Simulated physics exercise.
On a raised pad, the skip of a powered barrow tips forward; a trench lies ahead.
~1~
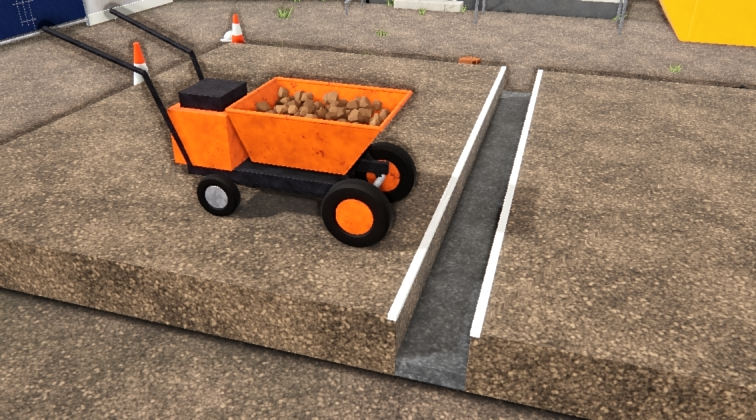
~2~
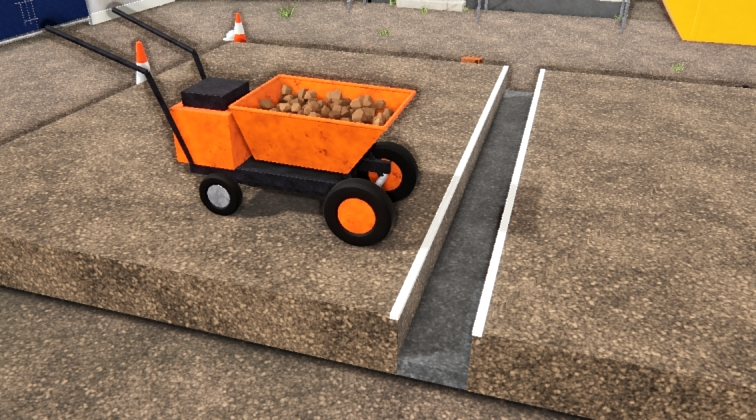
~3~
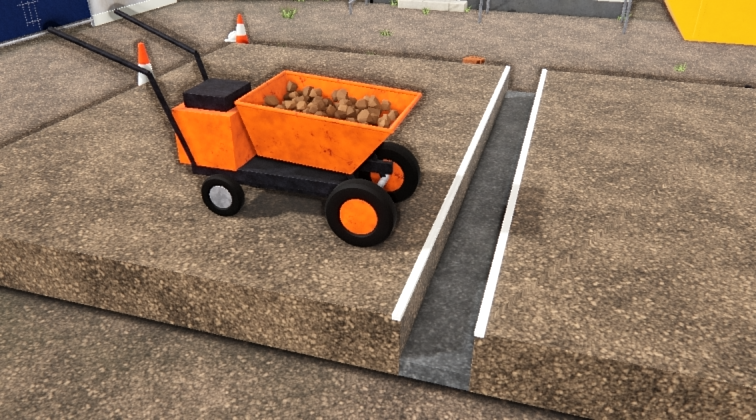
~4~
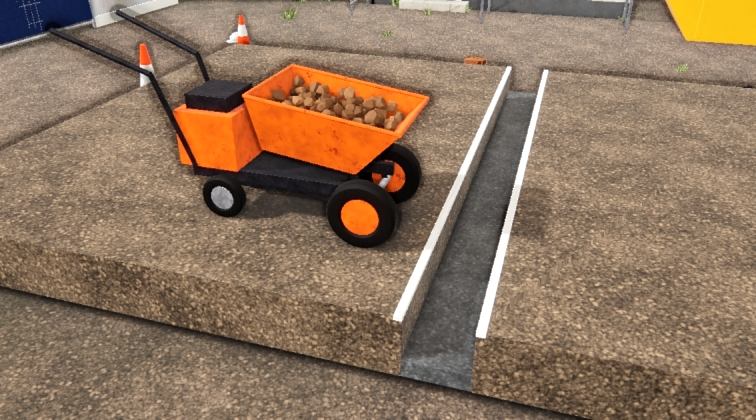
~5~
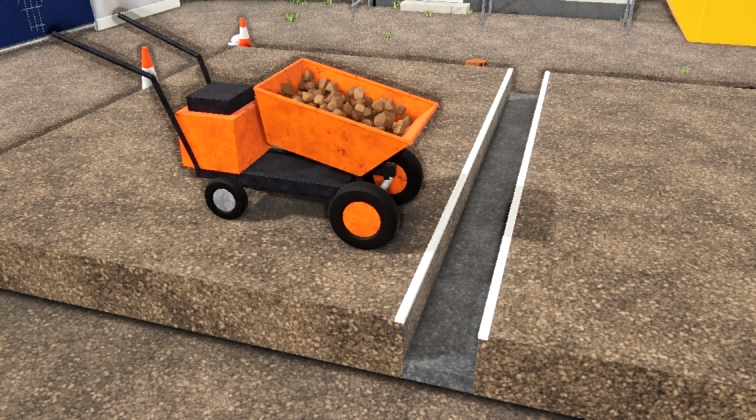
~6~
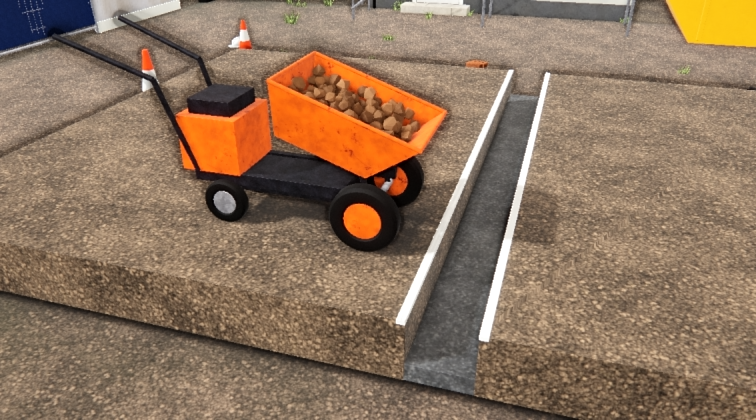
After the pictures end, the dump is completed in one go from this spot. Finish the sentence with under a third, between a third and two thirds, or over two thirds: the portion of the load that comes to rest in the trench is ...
It is between a third and two thirds.
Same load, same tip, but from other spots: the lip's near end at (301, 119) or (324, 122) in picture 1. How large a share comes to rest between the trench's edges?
60 % and 90 %.
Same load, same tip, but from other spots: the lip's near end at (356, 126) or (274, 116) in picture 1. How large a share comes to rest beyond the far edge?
10 % for the first, 0 % for the second.
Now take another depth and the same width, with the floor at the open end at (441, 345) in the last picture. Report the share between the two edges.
It comes out near 50 percent.
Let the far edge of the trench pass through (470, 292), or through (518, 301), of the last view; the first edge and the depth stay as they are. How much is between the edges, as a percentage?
Around 20 percent first, around 90 percent second.
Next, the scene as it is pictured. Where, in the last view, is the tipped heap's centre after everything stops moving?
Near (494, 262), more or less.
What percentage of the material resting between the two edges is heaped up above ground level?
About 0 in a hundred.
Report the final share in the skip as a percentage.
0 %, about.
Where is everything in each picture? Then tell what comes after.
In the first frame, lip of the skip near (381, 129), level; top of the load near (309, 109), clay clods; first edge of the trench near (409, 279); far edge near (485, 293), the trench over half as wide as the skip, and about as deep as wide.
In the second frame, lip of the skip near (384, 129), level; top of the load near (313, 104).
In the third frame, lip of the skip near (391, 131), tipped barely; top of the load near (309, 111).
In the fourth frame, lip of the skip near (399, 136), tipped a little; top of the load near (316, 108).
In the fifth frame, lip of the skip near (410, 143), tipped a little; top of the load near (310, 102).
In the sixth frame, lip of the skip near (420, 151), tipped clearly; top of the load near (320, 98); first edge of the trench near (417, 283); far edge near (494, 296).
Shortly afterwards, skip tipped steeply; the whole lot in the skip.
Next, skip tipped right over; the bulk in the skip; a little in or heaped over the trench; only a few beyond it; only a few falling.
Some moments later, skip tipped right over; a little in the skip; near half in or heaped over the trench; near a third beyond it.
In the end, skip tipped right over; near half in or heaped over the trench; near half beyond it.
